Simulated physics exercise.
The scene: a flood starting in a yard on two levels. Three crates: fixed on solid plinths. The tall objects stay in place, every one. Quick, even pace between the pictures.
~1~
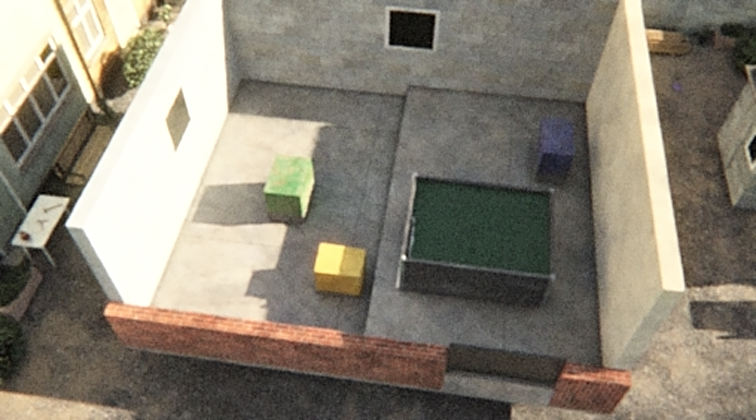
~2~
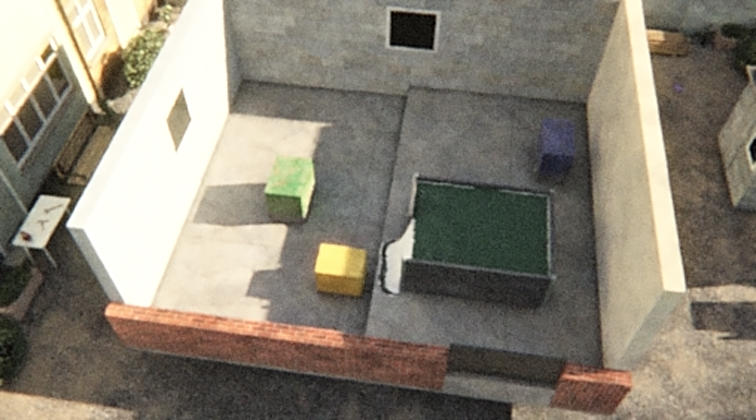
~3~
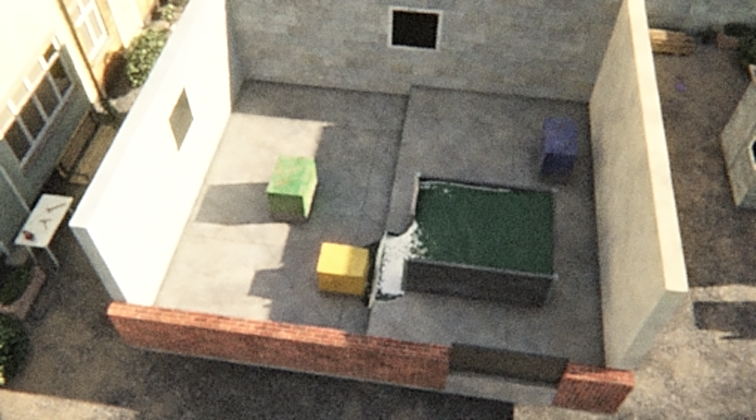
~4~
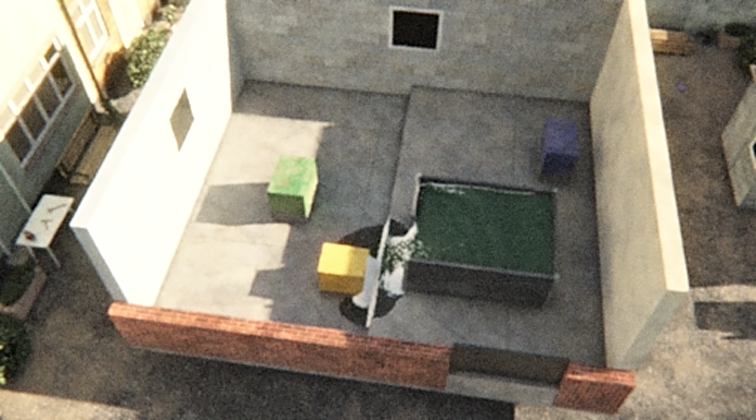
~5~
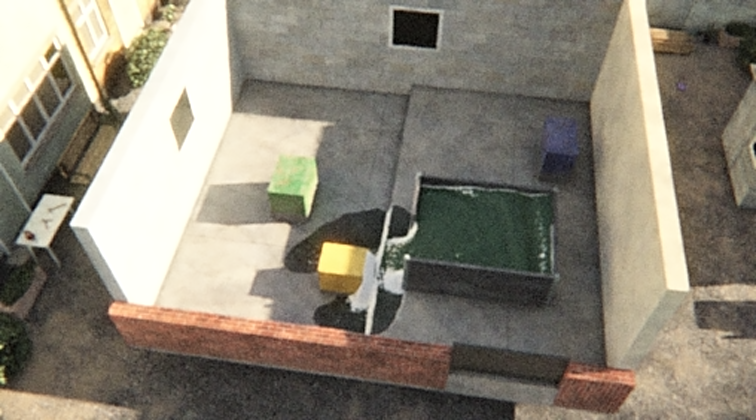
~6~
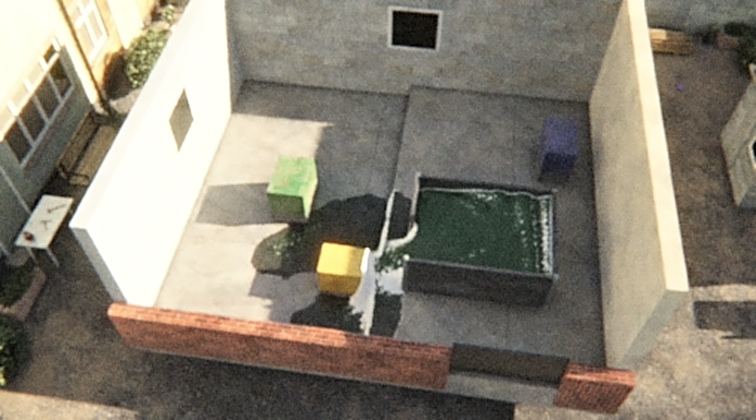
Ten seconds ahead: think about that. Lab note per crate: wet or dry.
Result - green crate: Wet; blue crate: Dry; yellow crate: Wet.
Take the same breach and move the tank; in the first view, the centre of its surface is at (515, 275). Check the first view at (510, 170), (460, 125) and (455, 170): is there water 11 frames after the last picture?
First unwetted; next unwetted; last unwetted.
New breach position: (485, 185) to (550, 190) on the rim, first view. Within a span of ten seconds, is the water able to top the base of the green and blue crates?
Note: Green crate is left dry; blue crate is overtopped.
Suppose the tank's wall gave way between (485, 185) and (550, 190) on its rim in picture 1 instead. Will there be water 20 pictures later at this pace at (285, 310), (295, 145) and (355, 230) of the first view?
In order: Spared, swamped, spared.
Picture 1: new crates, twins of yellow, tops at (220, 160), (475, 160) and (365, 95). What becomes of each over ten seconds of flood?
Taking them in order, the first is flooded, the second is untouched and the third is flooded.
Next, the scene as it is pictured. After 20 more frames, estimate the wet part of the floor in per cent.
It works out to about 55 in a hundred.
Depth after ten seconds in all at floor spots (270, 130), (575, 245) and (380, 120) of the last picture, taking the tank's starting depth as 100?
Respectively near 18, 0 and 18 per cent.
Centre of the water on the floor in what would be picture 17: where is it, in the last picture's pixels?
Roughly (390, 248) in the last picture.
A moment on, water covers 25 % of the floor; the green crate water round its plinth, the blue crate not reached, the yellow crate water round its plinth.
Next, water covers 45 % of the floor; the green crate water round its plinth, the blue crate not reached, the yellow crate water round its plinth.
Then, water covers 55 % of the floor; the green crate water round its plinth, the blue crate not reached, the yellow crate water round its plinth.
Later, water covers 55 % of the floor; the green crate water round its plinth, the blue crate not reached, the yellow crate water round its plinth.
In the end, water covers 55 % of the floor; the green crate was topped, the blue crate stayed above the water, the yellow crate was topped.
